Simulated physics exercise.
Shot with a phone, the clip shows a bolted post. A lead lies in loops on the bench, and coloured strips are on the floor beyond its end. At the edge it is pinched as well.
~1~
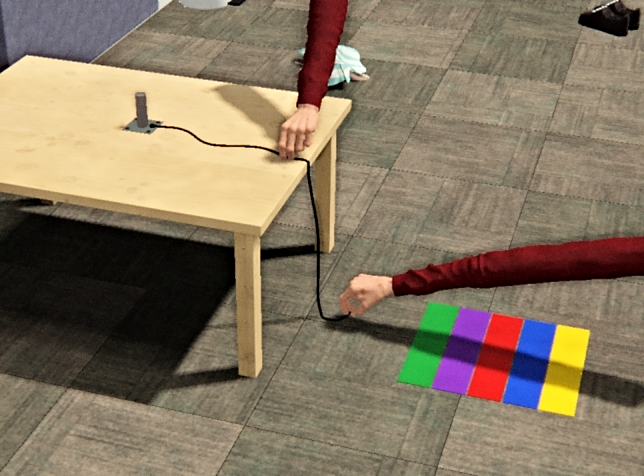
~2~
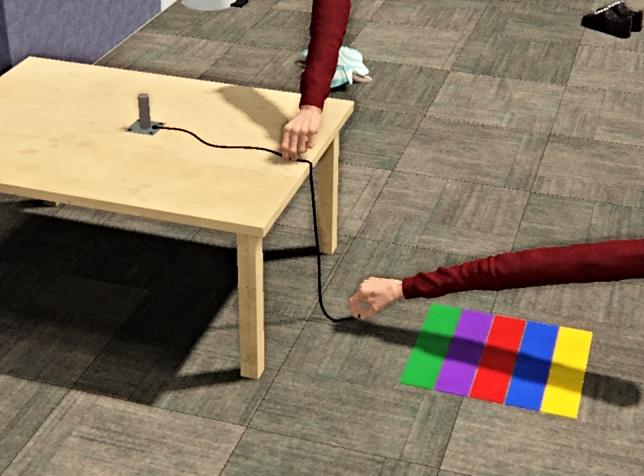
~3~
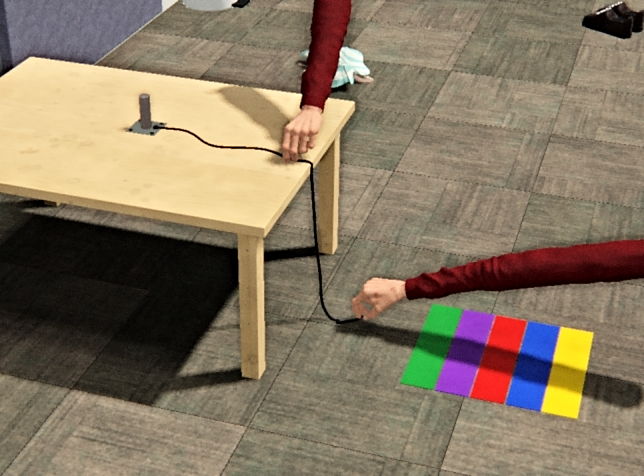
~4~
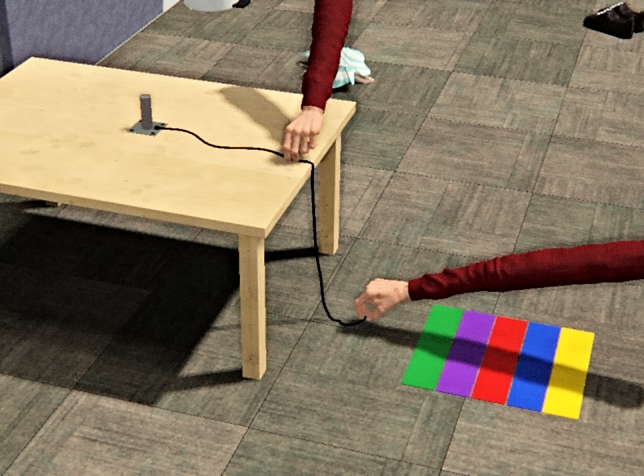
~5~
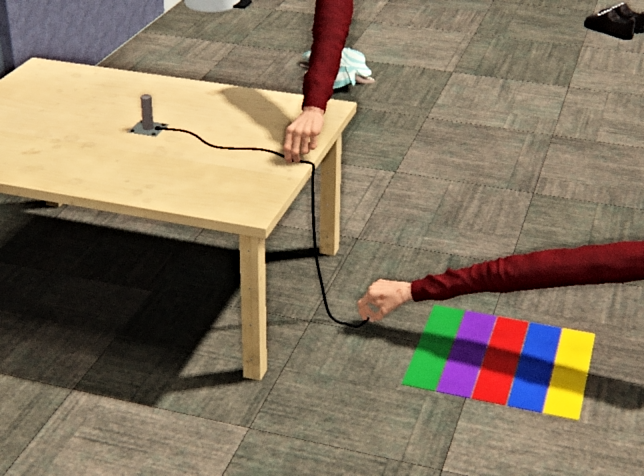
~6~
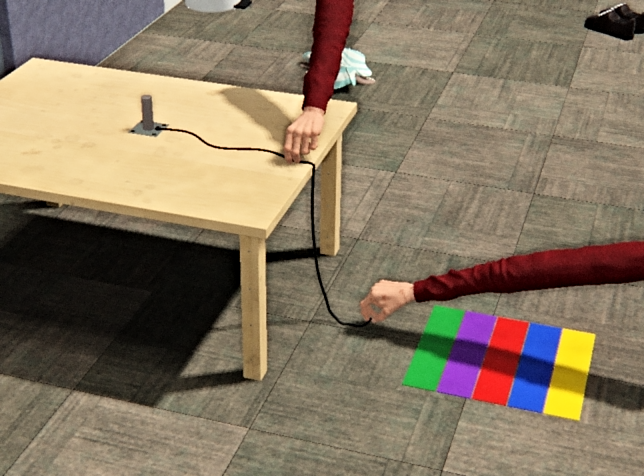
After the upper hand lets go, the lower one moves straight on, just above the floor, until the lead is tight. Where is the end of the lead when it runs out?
Above the purple strip.
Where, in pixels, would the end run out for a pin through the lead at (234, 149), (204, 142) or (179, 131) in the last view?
(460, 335); (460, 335); (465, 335).
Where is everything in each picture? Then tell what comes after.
In the first frame, end (350, 312); green (420, 369); purple (454, 376); red (489, 382); blue (524, 389); yellow (560, 396).
In the second frame, end (360, 315); lead through (182, 130) (224, 147) (285, 157) (313, 197) (318, 253) (322, 308).
In the third frame, end (363, 316).
In the fourth frame, end (366, 317); lead through (184, 131) (226, 148) (287, 158) (313, 198) (316, 253) (326, 309).
In the fifth frame, end (368, 318).
In the sixth frame, end (371, 318); lead through (185, 132) (227, 149) (288, 159) (313, 199) (315, 253) (329, 309).
Soon after, end near (407, 325); short of the strips.
After that, end near (445, 333); over green.
At the stop, end near (468, 337); over purple. The purple one.
